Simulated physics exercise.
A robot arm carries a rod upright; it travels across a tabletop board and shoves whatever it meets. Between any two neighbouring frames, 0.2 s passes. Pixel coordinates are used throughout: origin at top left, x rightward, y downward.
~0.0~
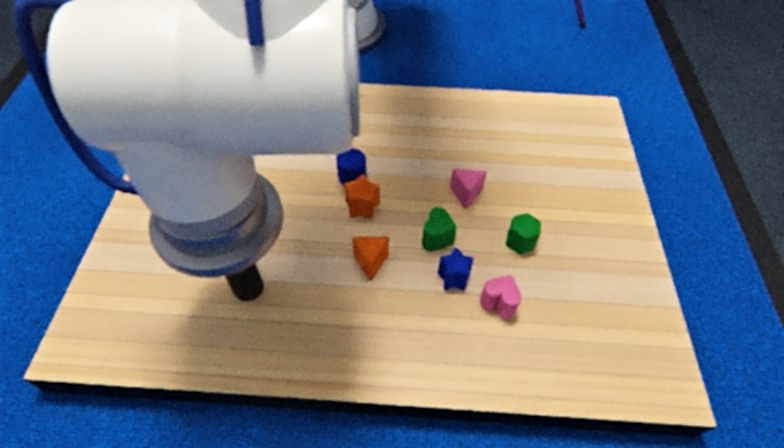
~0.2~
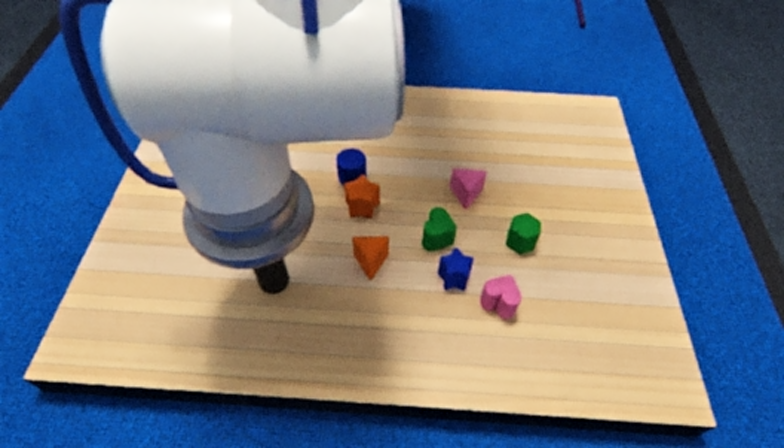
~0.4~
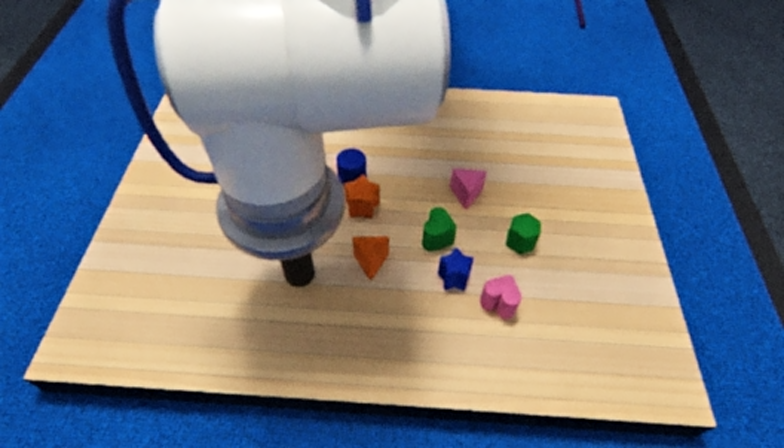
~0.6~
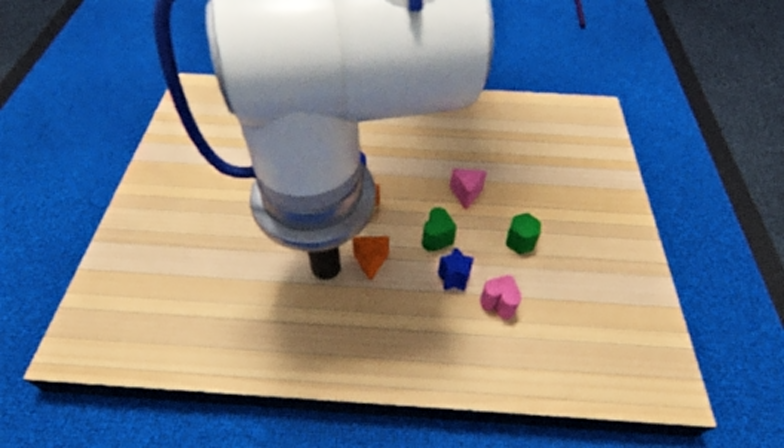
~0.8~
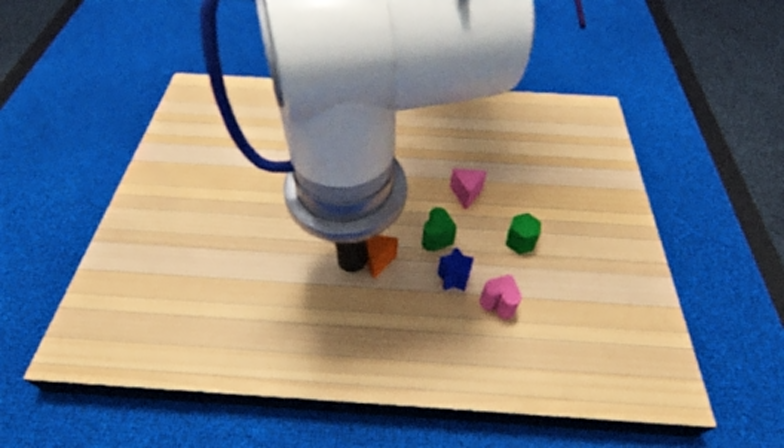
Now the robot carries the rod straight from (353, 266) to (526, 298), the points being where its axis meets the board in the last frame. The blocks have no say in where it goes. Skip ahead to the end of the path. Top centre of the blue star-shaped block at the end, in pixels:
The point I'd pick in the picture is (522, 256).
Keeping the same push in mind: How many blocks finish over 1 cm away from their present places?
3 or more.
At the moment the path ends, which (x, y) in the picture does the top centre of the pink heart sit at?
Pixel (552, 312).
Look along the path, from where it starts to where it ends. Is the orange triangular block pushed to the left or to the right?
It's set to shift left.
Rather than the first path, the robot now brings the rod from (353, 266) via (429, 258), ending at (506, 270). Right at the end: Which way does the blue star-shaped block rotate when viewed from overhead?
Twists clockwise.
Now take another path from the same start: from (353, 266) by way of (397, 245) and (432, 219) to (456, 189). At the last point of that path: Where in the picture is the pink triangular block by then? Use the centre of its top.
The middle of its upper face will lie at (483, 168).
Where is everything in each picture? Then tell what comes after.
In the first picture, rod's lower end at (249, 288); orange triangular block at (371, 246); green heart at (439, 222); blue star-shaped block at (458, 262); pink heart at (505, 288).
In the second picture, rod at (274, 281); blocks still.
In the third picture, rod at (300, 274); blocks still.
In the fourth picture, rod at (326, 267); blocks still.
In the fifth picture, rod at (352, 260); orange triangular block at (378, 244); green heart at (439, 222); blue star-shaped block at (458, 262); pink heart at (505, 288).
What follows on the original path. One third of the way, rod at (410, 272); orange triangular block at (417, 239), turned 55° anticlockwise.
Two thirds of the way, rod at (469, 282); orange triangular block at (417, 238), turned 55° anticlockwise; blue star-shaped block at (495, 261).
At the end, rod at (529, 293); orange triangular block at (417, 238), turned 55° anticlockwise; green heart still; blue star-shaped block at (522, 256), turned 70° anticlockwise; pink heart at (552, 312), turned 30° clockwise.
